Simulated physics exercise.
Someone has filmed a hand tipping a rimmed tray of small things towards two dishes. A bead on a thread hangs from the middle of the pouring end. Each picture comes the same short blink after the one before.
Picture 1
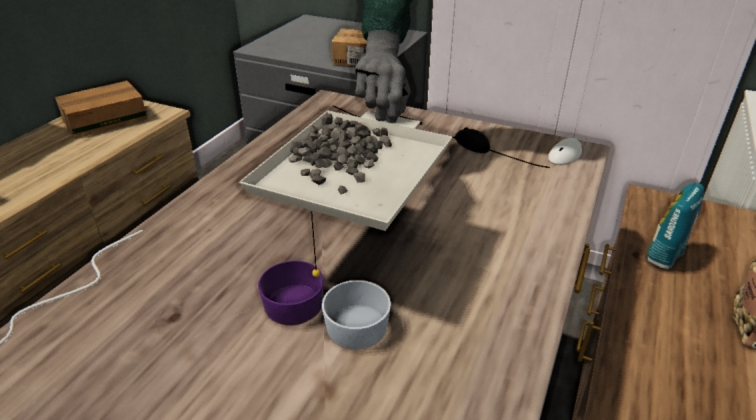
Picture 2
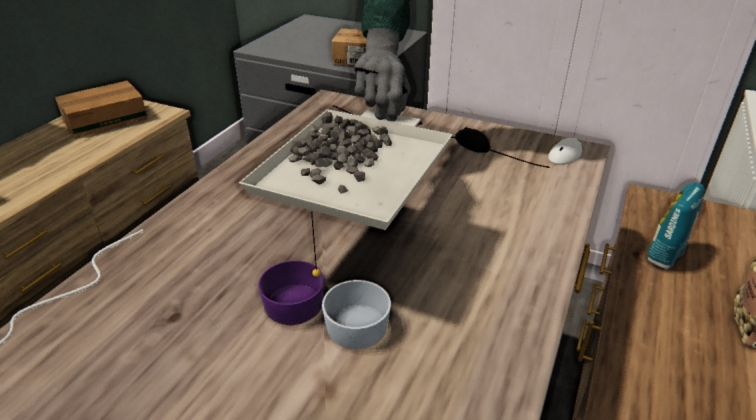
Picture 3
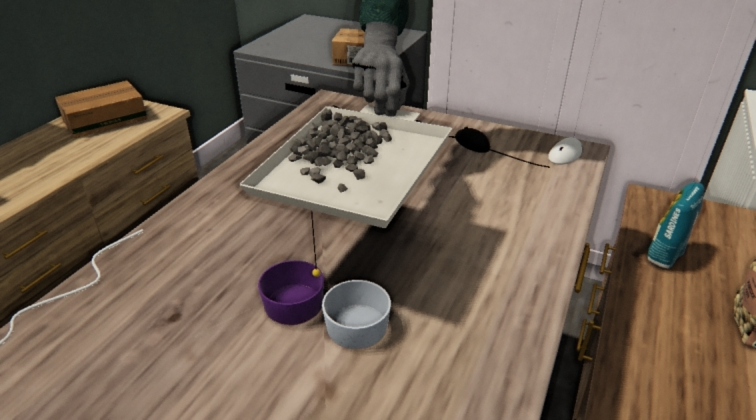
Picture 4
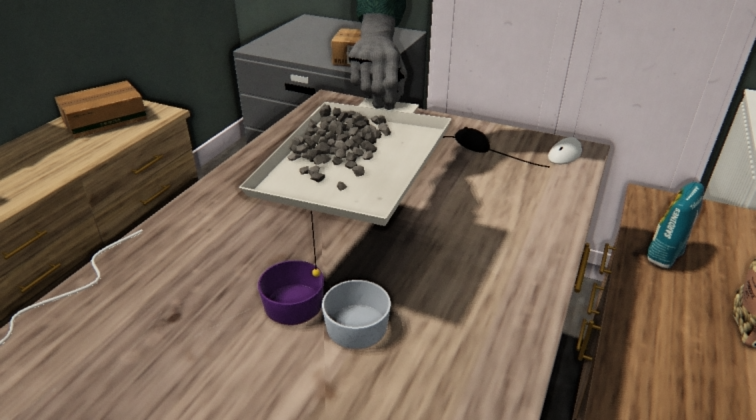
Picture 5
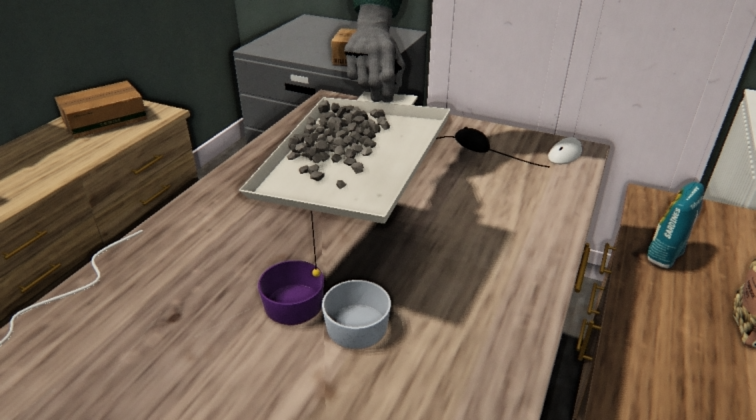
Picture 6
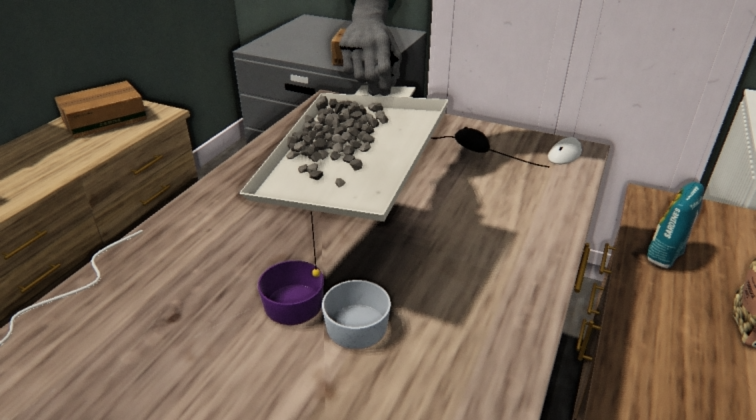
On a wooden desk, a grey hand slowly tilting a rimmed tray of gravel above a purple dish and a pale one.
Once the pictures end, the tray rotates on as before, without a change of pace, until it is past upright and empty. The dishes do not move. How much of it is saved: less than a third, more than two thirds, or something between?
In the dishes lies less than a third of it.
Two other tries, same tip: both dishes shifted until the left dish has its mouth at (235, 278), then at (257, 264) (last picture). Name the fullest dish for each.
The first try: The left-hand dish. The second: The left-hand dish.
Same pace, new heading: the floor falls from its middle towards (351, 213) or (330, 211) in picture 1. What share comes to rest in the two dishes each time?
About 60 and 50 per cent.
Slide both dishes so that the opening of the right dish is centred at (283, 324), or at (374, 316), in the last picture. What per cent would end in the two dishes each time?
Roughly 0 per cent, and 0 per cent.
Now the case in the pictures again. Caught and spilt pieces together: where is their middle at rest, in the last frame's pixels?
At about (248, 287).
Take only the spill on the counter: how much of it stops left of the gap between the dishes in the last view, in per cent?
About 100 per cent.
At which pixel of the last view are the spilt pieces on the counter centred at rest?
Near (241, 285).
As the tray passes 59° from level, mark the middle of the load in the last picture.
Around (277, 170).
Just after the last frame, tray tipped steeply; almost all on the tray; just a few outside both; just a few in the air.
A moment on, tray tipped right over; about a tenth on the tray; roughly a quarter in the left dish; roughly two thirds outside both; about a tenth in the air.
Further on, tray tipped past a quarter turn; roughly a quarter in the left dish; the larger part outside both.
When it is over, tray tipped past a quarter turn; not one in the right dish; roughly a quarter in the left dish; the larger part outside both.
